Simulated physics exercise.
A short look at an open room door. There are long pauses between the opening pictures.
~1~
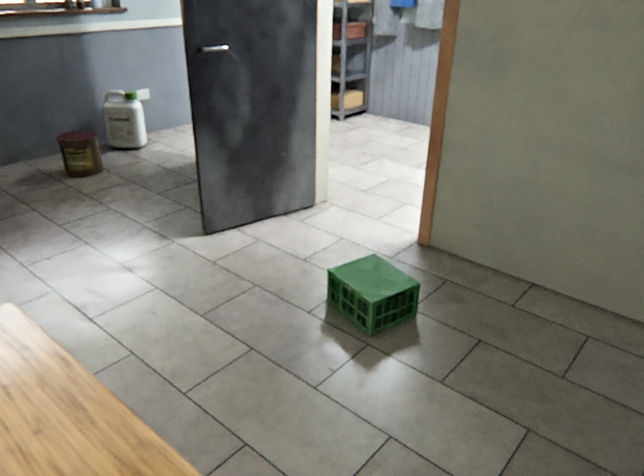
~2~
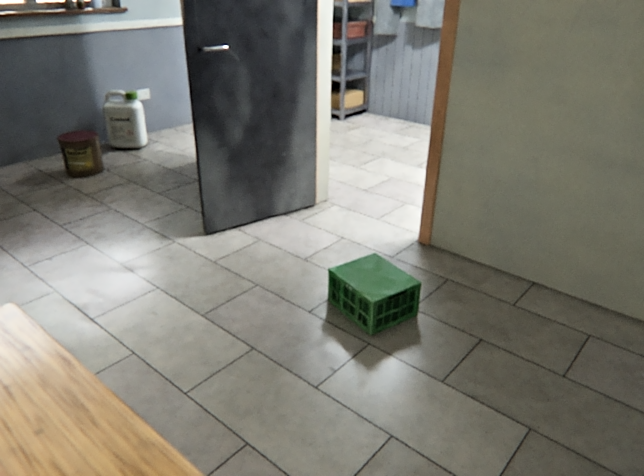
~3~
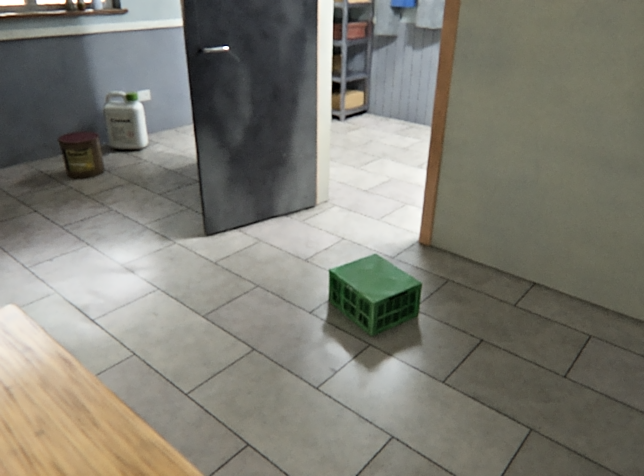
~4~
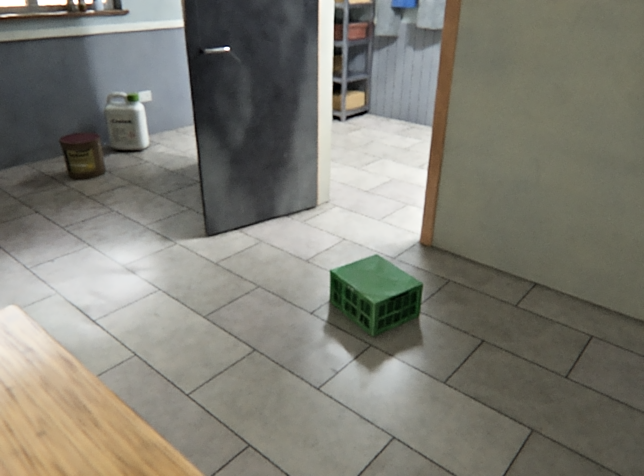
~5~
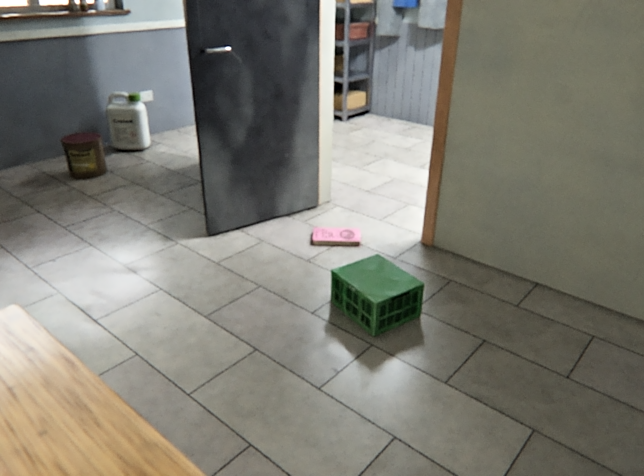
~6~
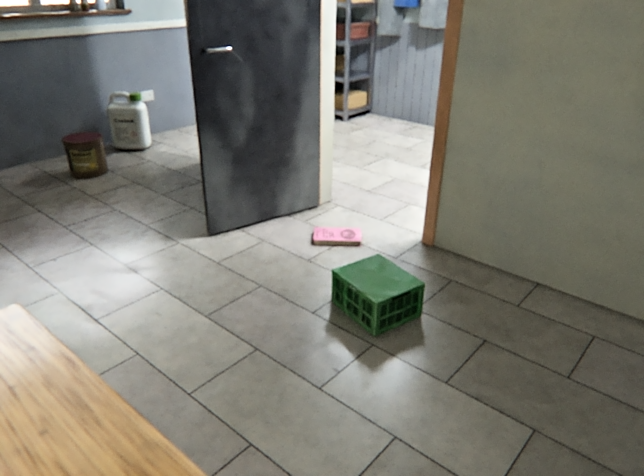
A grey-tiled room is seen from above a wooden tabletop at the lower left, looking down toward an open doorway with shelves beyond it. A dark grey door stands wide open and still, with a brownish tub and a white container to its left and a green crate on the floor in front. Nothing visibly moves, but a pink book appears on the floor near the doorway, behind the crate.
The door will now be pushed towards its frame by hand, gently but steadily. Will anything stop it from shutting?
Outcome: The door reaches the frame.
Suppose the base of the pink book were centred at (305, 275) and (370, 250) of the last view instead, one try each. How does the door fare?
First try: It shuts; second try: It is blocked.
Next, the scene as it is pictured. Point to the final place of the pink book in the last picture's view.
Around (413, 219).
Then, 0.90 s later than the last frame, door 62° open.
Then, 1.30 s later than the last frame, door 30° open; pink book moved about its own width near (374, 235).
Then, 1.60 s later than the last frame, door 6° open; pink book moved well along near (404, 225).
When it is over, door 0° open; moved from the start, pink book; green crate as before. End places, in pixels of the last picture, pink book near (413, 219).
